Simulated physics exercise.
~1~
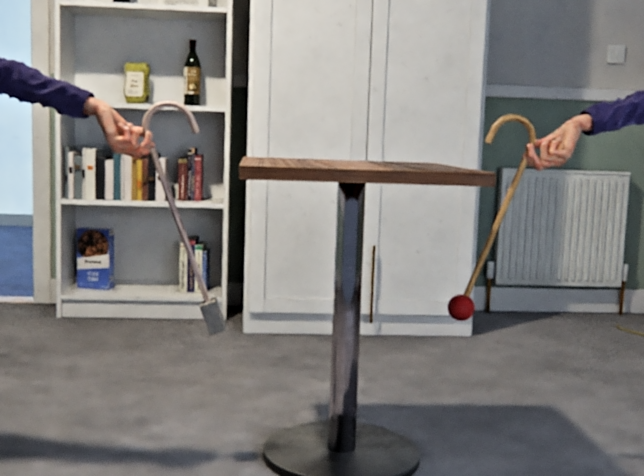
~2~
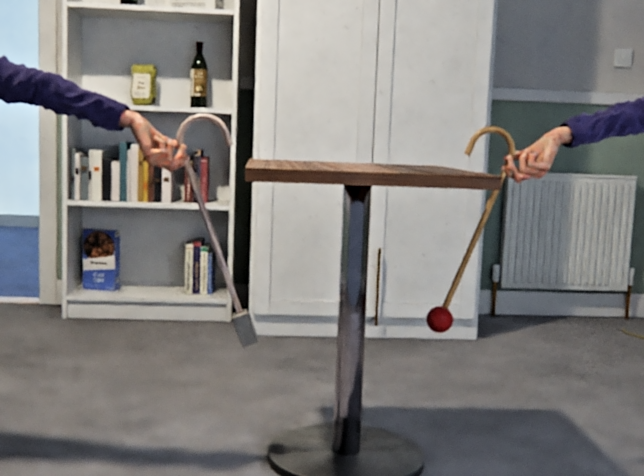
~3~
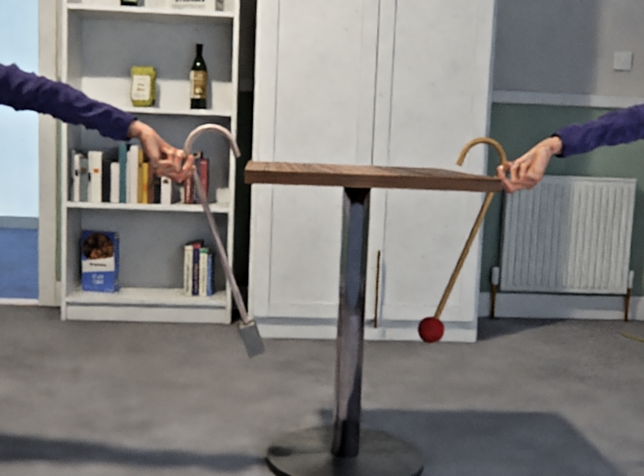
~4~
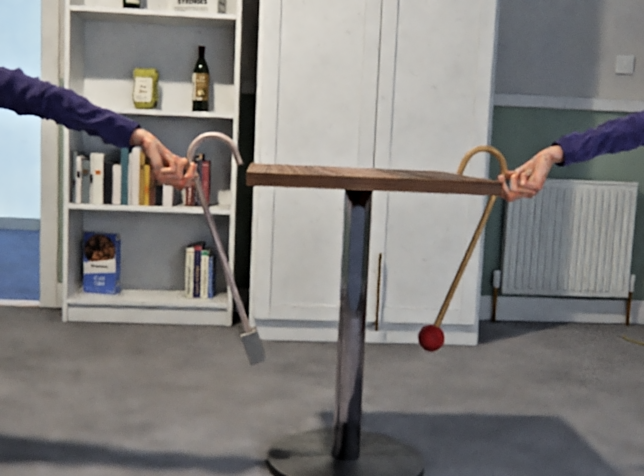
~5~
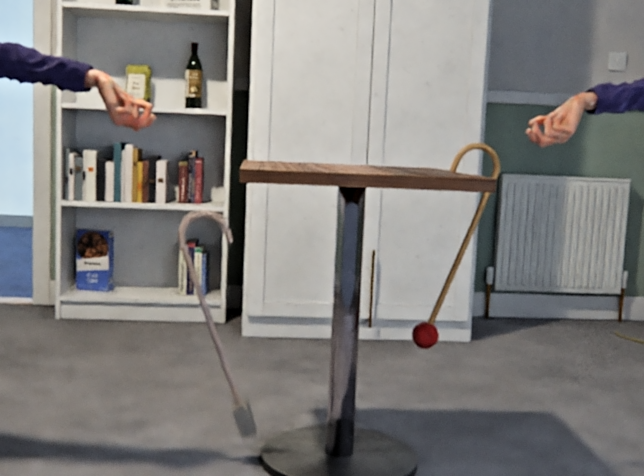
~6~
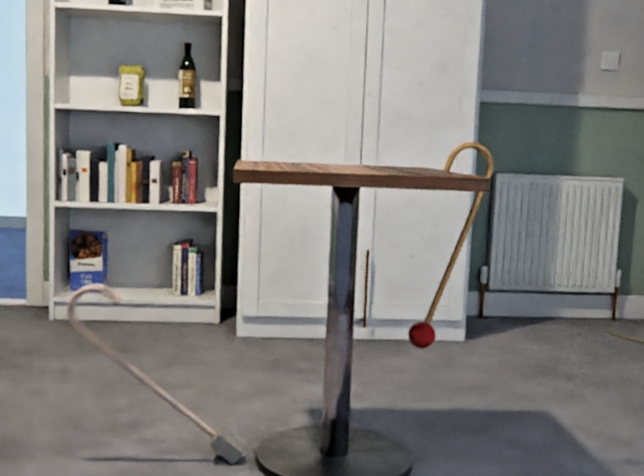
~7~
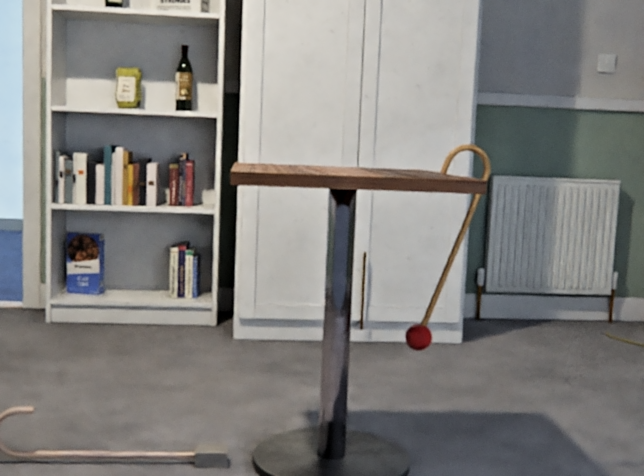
Two hooked handles being brought to a table's edges and released, the red-ended one staying hooked, the grey-ended one falling flat.
